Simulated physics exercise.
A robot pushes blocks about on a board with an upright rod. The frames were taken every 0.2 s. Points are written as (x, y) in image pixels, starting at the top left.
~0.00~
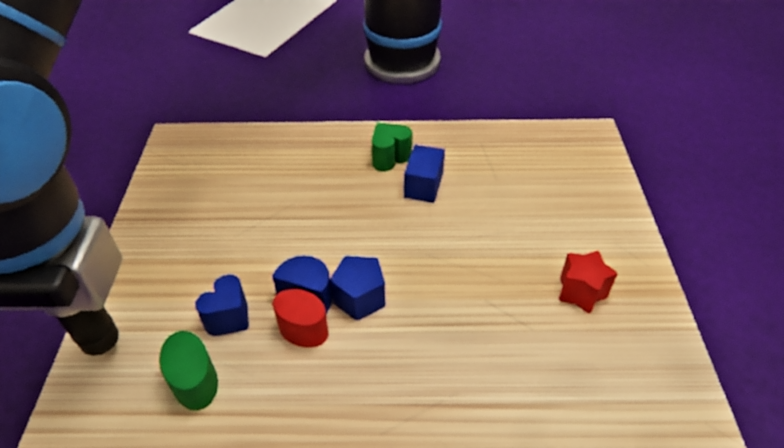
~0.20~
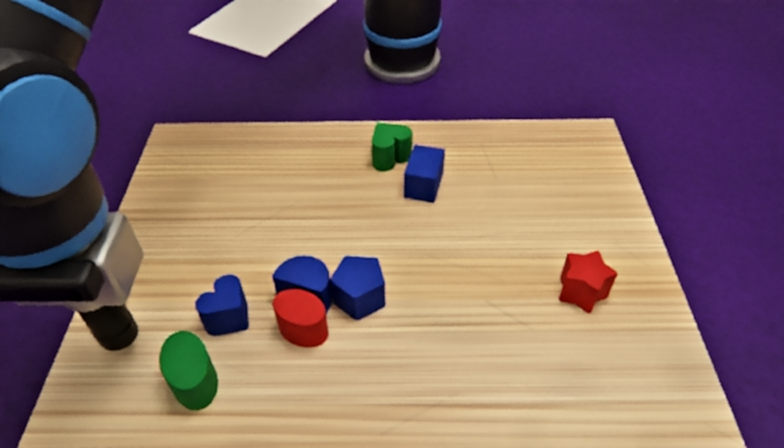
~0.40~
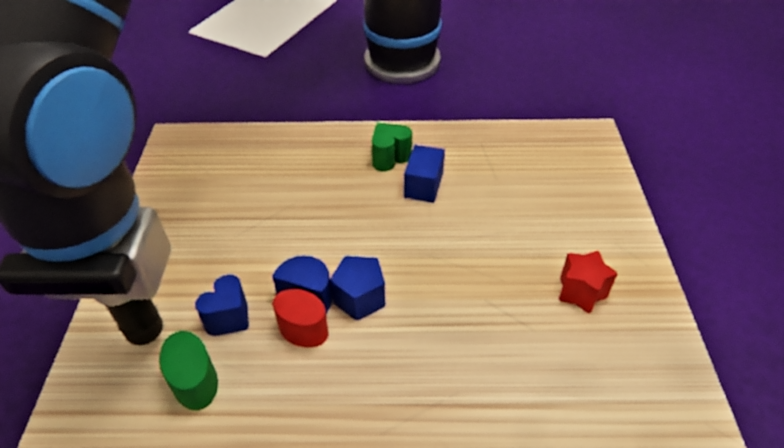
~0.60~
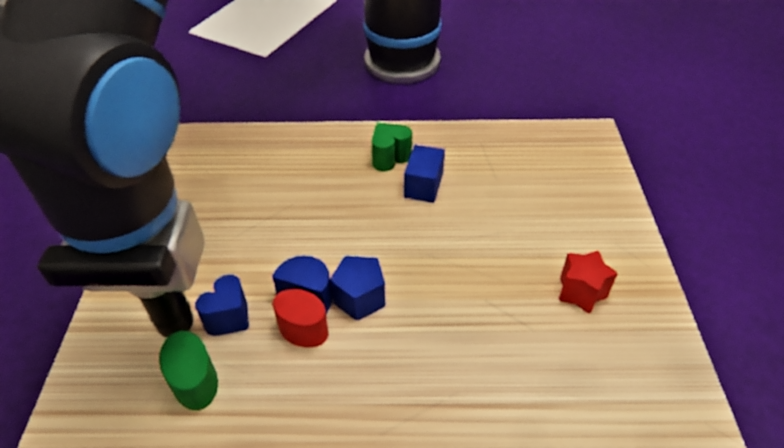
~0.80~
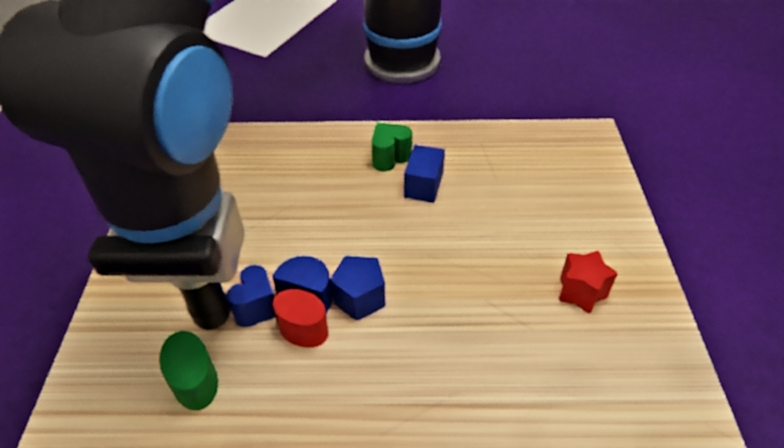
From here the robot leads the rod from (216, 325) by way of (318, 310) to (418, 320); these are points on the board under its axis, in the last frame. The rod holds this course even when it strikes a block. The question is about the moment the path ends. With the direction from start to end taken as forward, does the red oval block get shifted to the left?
No, it doesn't check out.
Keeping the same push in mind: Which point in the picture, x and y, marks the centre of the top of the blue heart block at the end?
It will likely be found at (291, 260).
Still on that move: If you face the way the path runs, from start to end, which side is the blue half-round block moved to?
It goes toward the left-hand side.
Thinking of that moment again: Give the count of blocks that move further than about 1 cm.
It moves three or more blocks.
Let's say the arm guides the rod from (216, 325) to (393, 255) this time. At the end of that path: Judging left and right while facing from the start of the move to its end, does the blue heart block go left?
Going by the path, yes.
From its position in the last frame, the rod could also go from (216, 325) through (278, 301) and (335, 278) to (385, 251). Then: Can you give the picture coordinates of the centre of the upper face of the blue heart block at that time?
Final place: (302, 238).
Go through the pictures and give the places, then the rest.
The first picture shows rod's lower end (100, 340); blue heart block (221, 295); red oval block (299, 306); blue half-round block (304, 272); blue pentagon (358, 274).
The second picture shows rod (120, 336); blocks still.
The third picture shows rod (145, 330); blocks still.
The fourth picture shows rod (176, 323); blocks still.
The fifth picture shows rod (212, 315); blue heart block (250, 285); red oval block (299, 306); blue half-round block (304, 272); blue pentagon (358, 274).
On the path given first. One third of the way, rod (282, 302); blue heart block (287, 261), turned 100° anticlockwise; red oval block (316, 310), turned 15° clockwise; blue half-round block (325, 252), turned 55° clockwise.
Two thirds of the way, rod (352, 301); blue heart block (291, 260); red oval block (354, 322), turned 100° clockwise; blue half-round block (330, 247), turned 55° clockwise; blue pentagon (393, 270).
At the end, rod (418, 310); blue heart block (291, 260), turned 120° anticlockwise; red oval block (360, 325), turned 120° clockwise; blue half-round block (330, 247), turned 55° clockwise; blue pentagon (432, 263), turned 75° anticlockwise.
